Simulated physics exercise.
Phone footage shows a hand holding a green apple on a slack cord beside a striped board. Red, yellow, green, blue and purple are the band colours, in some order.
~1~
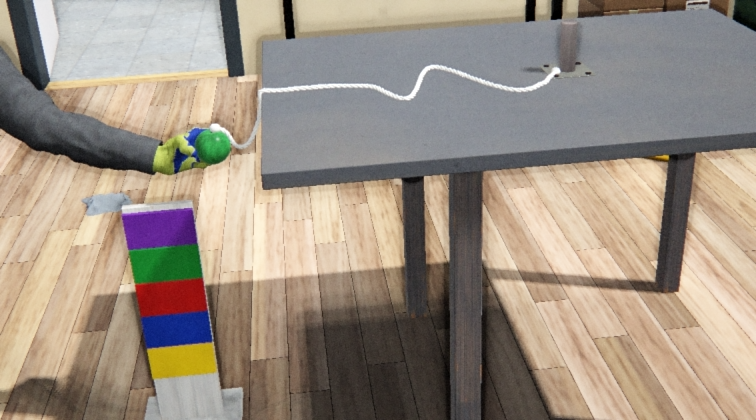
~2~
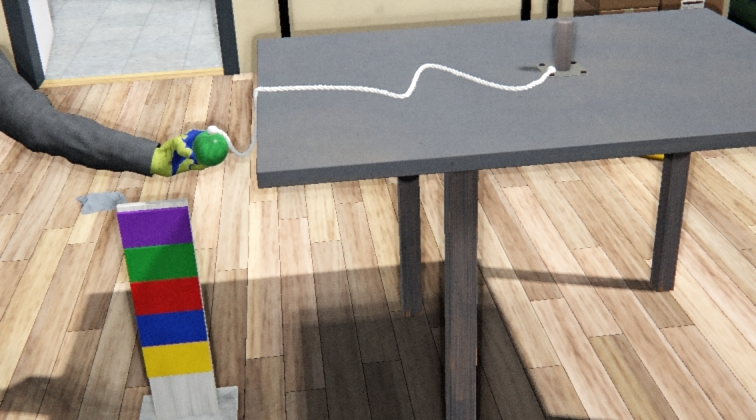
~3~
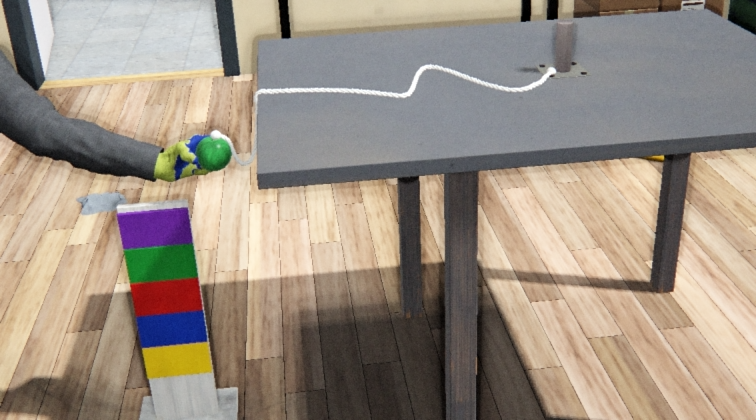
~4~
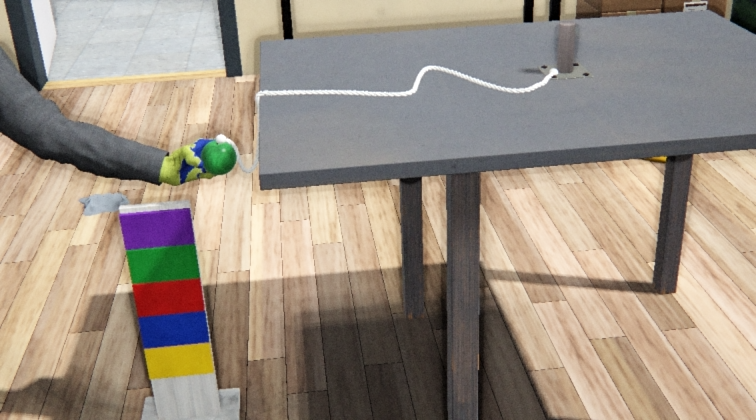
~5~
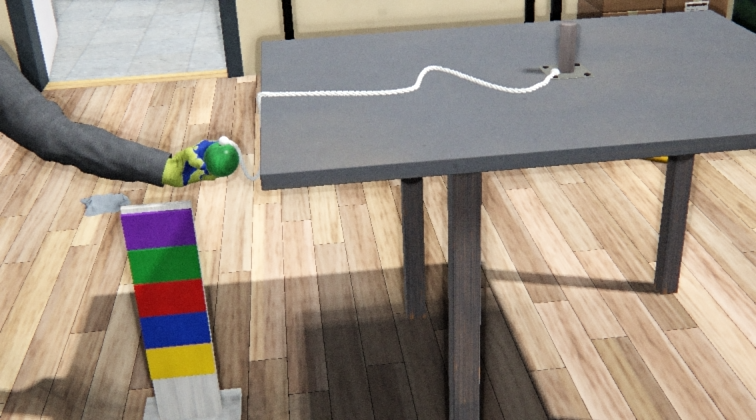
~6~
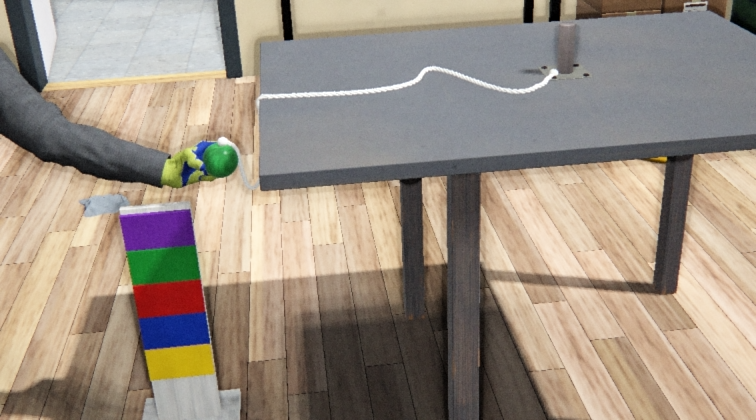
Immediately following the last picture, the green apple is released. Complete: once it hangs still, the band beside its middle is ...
... Yellow.
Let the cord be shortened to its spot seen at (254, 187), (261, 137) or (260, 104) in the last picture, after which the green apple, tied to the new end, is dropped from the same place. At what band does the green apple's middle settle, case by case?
For the first: Red; for the second: Green; for the third: Purple.
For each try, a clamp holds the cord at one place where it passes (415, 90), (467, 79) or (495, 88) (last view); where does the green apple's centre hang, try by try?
Try one gives (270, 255), try two (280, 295), and try three (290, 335).
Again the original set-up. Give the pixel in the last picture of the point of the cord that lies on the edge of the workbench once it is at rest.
Near pixel (360, 92).
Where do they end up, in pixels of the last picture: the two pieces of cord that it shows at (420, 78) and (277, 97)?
Roughly (333, 89) for the first and (270, 175) for the second.
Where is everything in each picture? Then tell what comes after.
Green apple (213, 147); purple (160, 231); green (166, 265); red (172, 299); blue (177, 331); yellow (182, 362), in the first frame.
Green apple (210, 149); cord through (532, 86) (455, 72) (414, 83) (353, 89) (257, 99), in the second frame.
Green apple (214, 154), in the third frame.
Green apple (219, 158); cord through (534, 88) (458, 74) (416, 85) (335, 93) (259, 121), in the fourth frame.
Green apple (221, 159), in the fifth frame.
Green apple (220, 160); cord through (534, 88) (458, 75) (407, 85) (309, 95) (262, 151), in the sixth frame.
Soon after, apple near (244, 334); level with blue.
Then, apple near (316, 313); level with blue.
Further on, apple near (266, 338); level with yellow.
At rest, apple near (293, 336); level with yellow. The yellow one.
